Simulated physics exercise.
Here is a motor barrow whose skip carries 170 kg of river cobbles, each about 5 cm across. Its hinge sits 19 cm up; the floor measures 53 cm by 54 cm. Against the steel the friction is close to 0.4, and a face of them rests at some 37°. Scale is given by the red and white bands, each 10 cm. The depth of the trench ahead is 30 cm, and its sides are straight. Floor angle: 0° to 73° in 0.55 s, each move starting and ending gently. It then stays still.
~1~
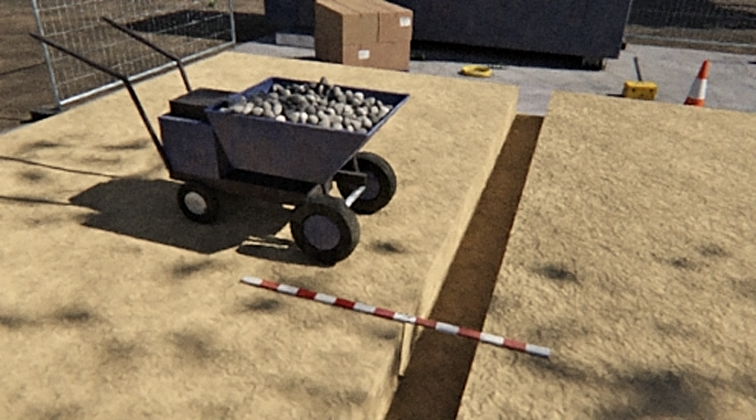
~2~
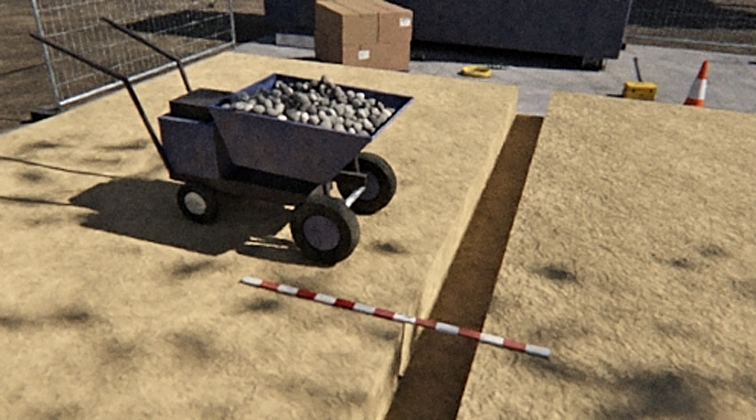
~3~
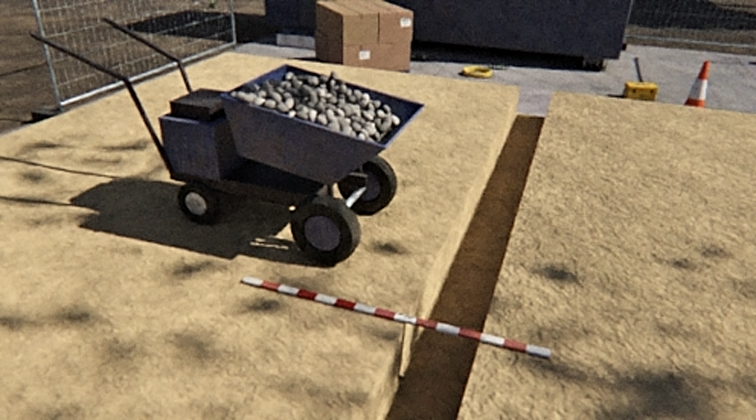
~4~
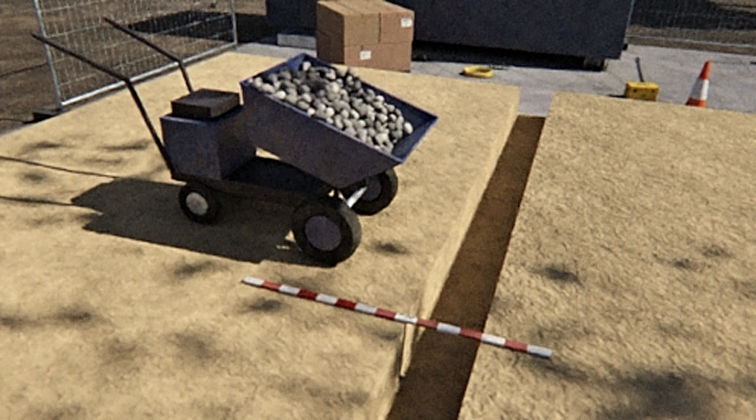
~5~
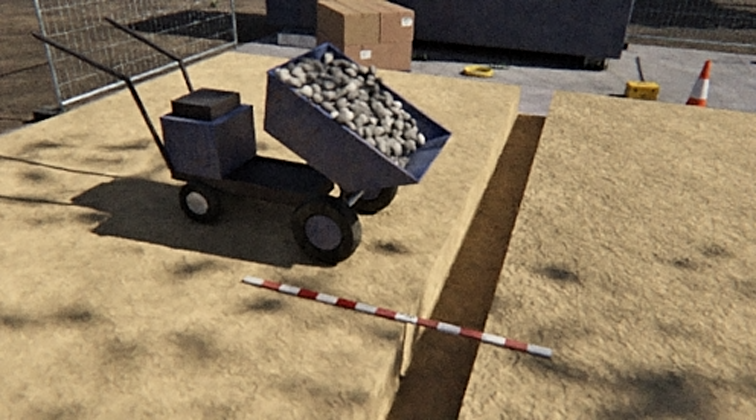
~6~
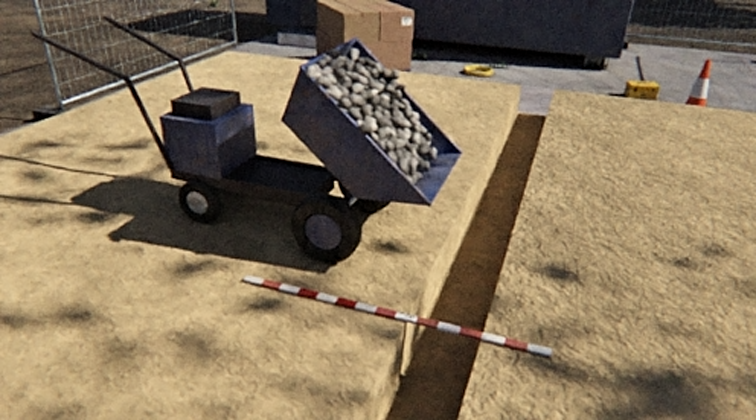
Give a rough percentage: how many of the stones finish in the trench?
60 %.
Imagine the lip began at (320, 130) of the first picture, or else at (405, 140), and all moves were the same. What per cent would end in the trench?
80 % and 25 %.
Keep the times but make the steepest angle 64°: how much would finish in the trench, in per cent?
It would come to about 60 percent.
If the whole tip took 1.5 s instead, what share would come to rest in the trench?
Roughly 90% would finish there.
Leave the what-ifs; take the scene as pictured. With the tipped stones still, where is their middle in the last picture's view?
Their middle ends up near (493, 282).
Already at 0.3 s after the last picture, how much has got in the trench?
Close to 30 per cent at that time.
Then, 0.1 s after the last picture the floor is at 61°, 100 % in the skip; the foremost stones are at (440, 212).
Then, 0.3 s after the last picture the floor is at 73°, 58 % in the skip, 32 % in the trench, 10 % past the trench; the foremost stones are at (531, 247).
Then, 0.7 s after the last picture the floor is at 73°, 9 % in the skip, 50 % in the trench, 41 % past the trench; the foremost stones are at (750, 299).
Then, 2.7 s after the last picture the floor is at 73°, 0 % in the skip, 60 % in the trench, 40 % past the trench; the foremost stones are past the picture's edge.
